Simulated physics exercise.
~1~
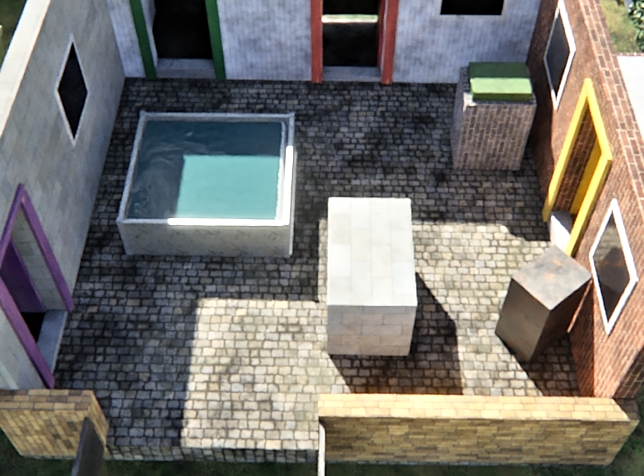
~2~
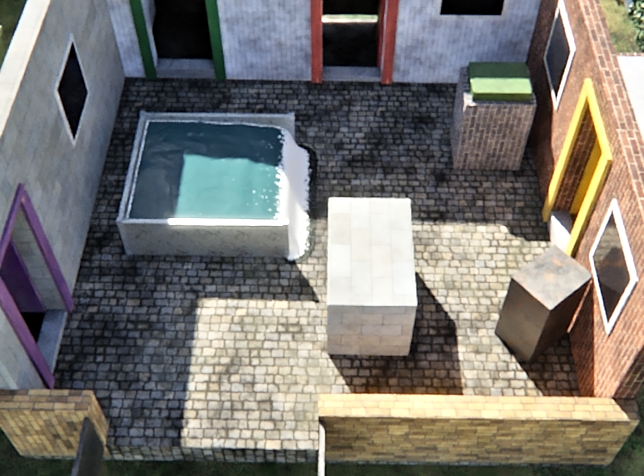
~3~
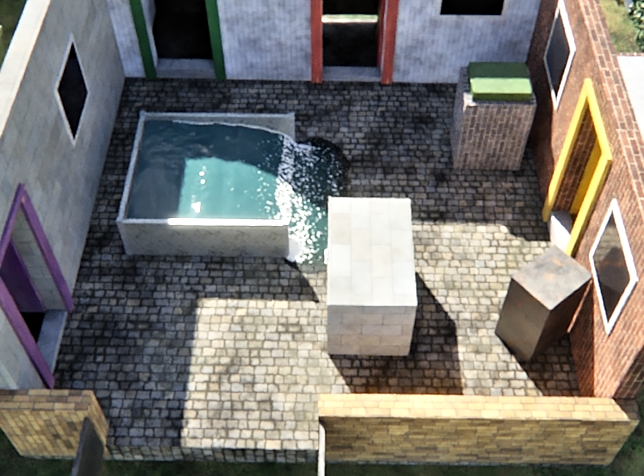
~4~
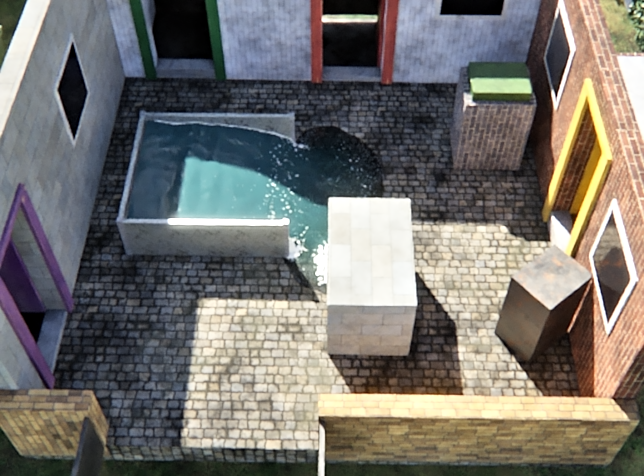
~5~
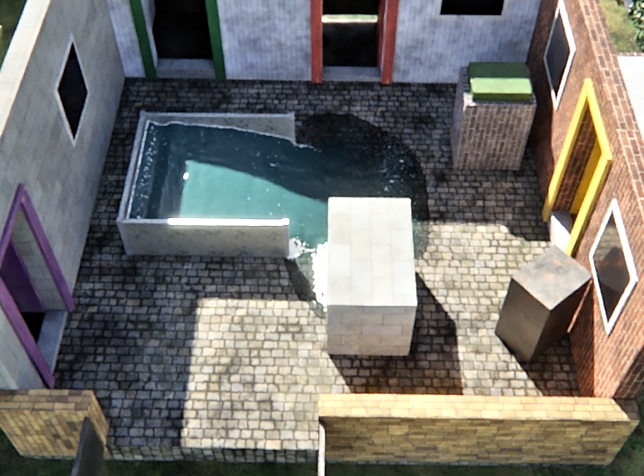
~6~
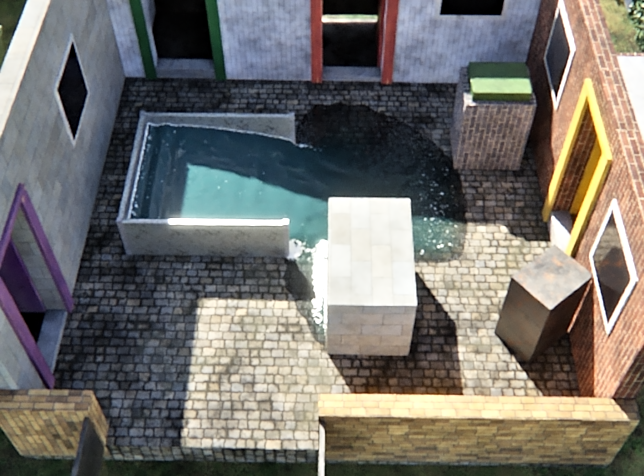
Teal water bursting through the right side of an open tank, spreading across a cobbled courtyard and around a pale block.
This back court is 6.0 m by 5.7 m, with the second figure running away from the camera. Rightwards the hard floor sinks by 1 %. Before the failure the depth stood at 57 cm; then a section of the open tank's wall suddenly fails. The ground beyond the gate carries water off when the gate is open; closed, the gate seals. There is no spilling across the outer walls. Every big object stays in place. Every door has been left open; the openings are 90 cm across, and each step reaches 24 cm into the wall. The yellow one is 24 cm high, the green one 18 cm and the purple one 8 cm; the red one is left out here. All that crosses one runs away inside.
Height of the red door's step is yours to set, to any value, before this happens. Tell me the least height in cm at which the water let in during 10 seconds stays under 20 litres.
It should be about 6.5 cm.
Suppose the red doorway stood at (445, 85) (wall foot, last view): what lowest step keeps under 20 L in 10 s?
Around 18 cm would do it.
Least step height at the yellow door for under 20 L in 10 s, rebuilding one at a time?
The yellow one would have to be about 25 cm high.
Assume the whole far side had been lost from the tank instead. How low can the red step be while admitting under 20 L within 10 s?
You'd want it roughly 11.5 centimetres tall.
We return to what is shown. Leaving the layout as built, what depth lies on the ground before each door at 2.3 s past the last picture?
Centimetres: Yellow = 28, green = 0, red = 5, purple = 0.
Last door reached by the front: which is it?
The purple one.
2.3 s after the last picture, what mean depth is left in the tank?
Mean depth: Approx. 12 cm.
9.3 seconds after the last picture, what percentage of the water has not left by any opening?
Roughly 92 in a hundred.
Then, 0.7 s after the last picture water covers 35 % of the floor, deepest (32 cm) near (545, 228); it has not reached the red door.
Then, 2.3 s after the last picture water covers 45 % of the floor, deepest (34 cm) near (558, 297); 5 cm at the red door, 0 litres in over its 8 cm step.
Then, 9.3 s after the last picture water covers 95 % of the floor, deepest (10 cm) near (568, 433); 6 cm at the red door, 9 litres in over its 8 cm step.
At the red door as built, the water peaked near 12 cm, 3.9 s after the last picture.
With a step of 5 cm, 35 litres would have come in within the 10 s; with 7 cm, 14 litres. So under 20 litres takes about 6.5 cm.
